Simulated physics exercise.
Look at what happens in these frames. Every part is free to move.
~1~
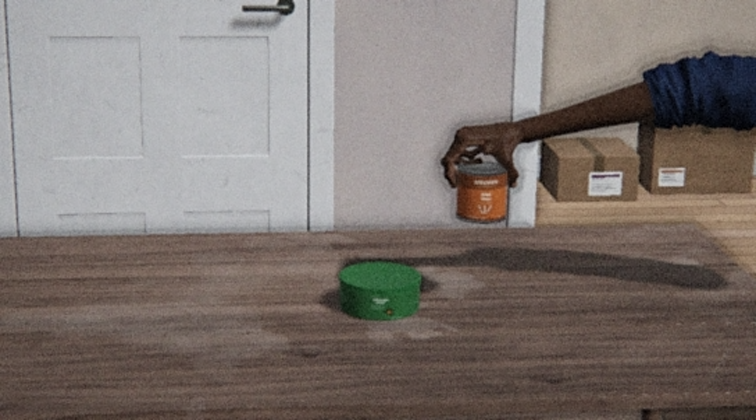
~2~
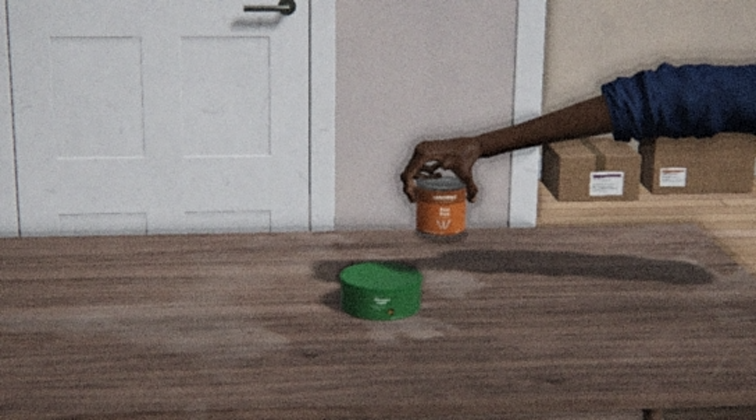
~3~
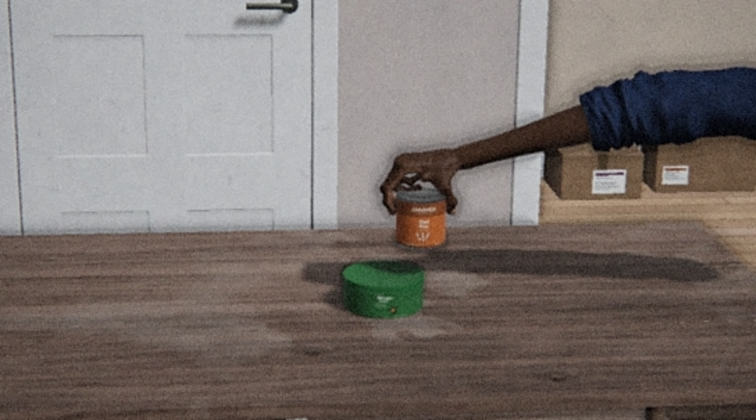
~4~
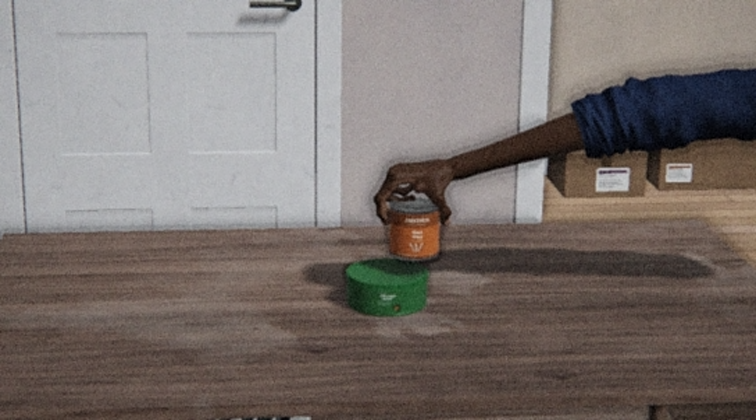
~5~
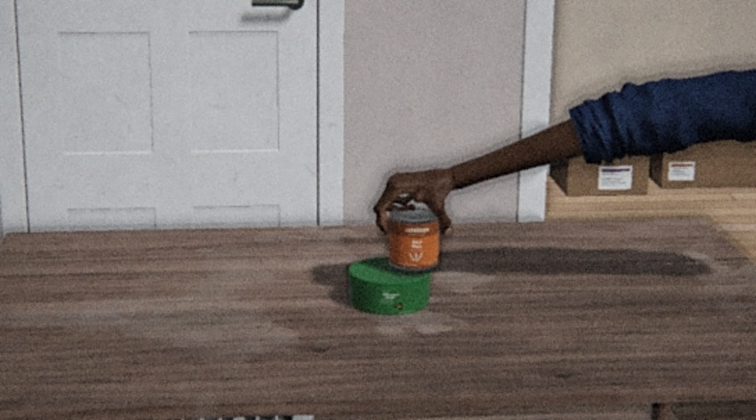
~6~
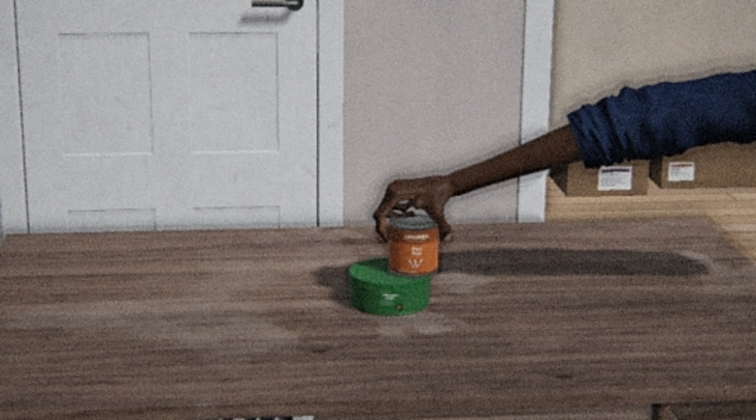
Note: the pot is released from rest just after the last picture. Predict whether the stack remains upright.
Prediction: The stack remains upright.
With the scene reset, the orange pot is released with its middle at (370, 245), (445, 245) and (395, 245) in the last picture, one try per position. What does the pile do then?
The pile remains standing in the first case, collapses in the second case and remains standing in the third case.
Then, 0.60 s past the last view, nothing moves.
Then, 1.60 s past the last view, orange pot resting near (414, 246).
Finally, both still in place. Final places as the last picture's camera would see them, orange pot near (414, 246). The pile holds.
